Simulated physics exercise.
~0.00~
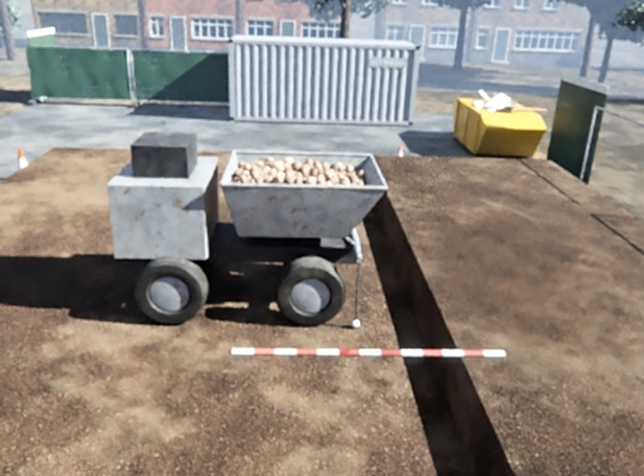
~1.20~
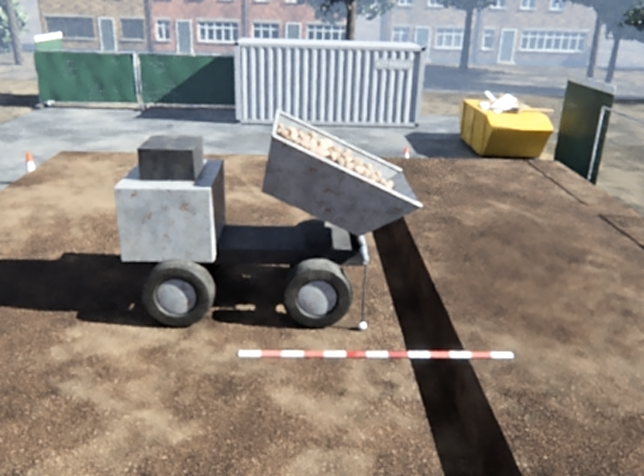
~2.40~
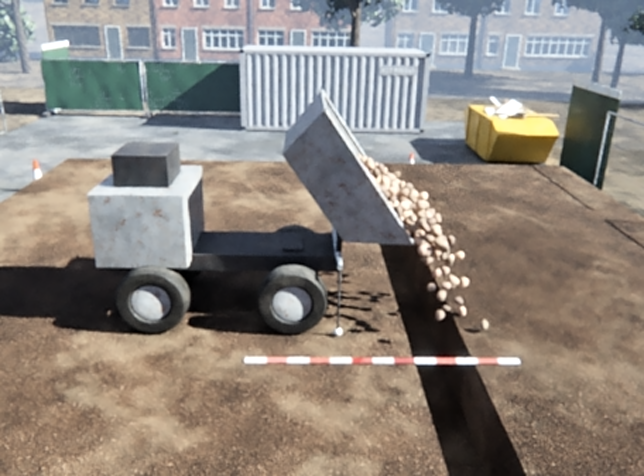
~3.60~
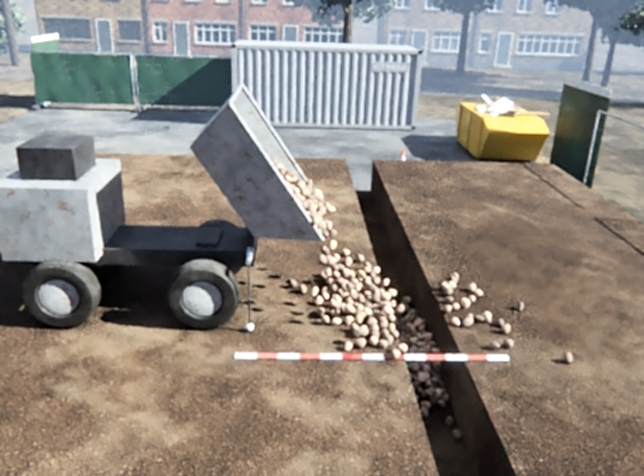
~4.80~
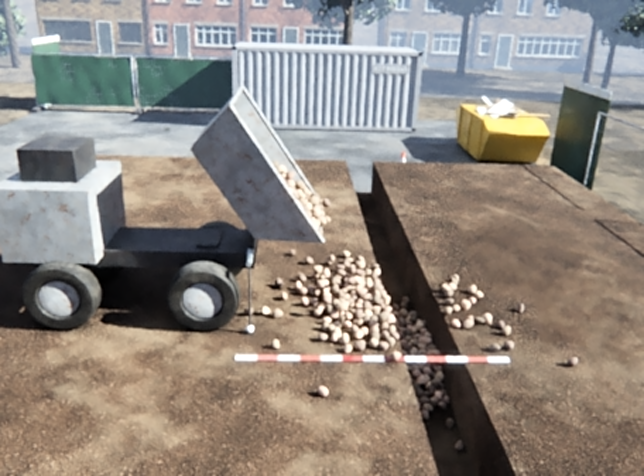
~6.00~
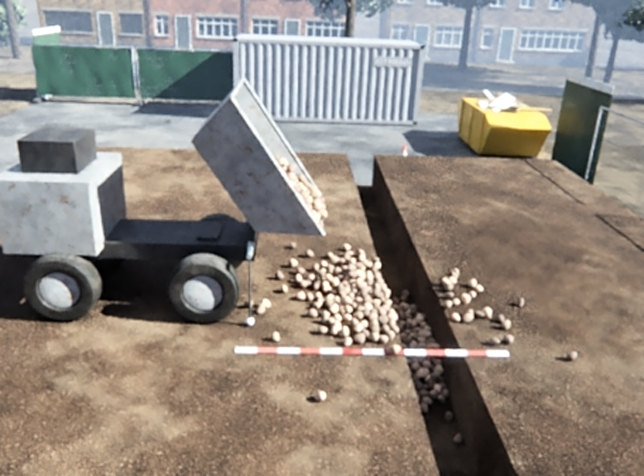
A small dumper tips its grey body steeply to the right beside a dark trench and moves back left, spilling pale stones that end in a heap before the trench, with some inside it, a few beyond, and many still in the raised body.
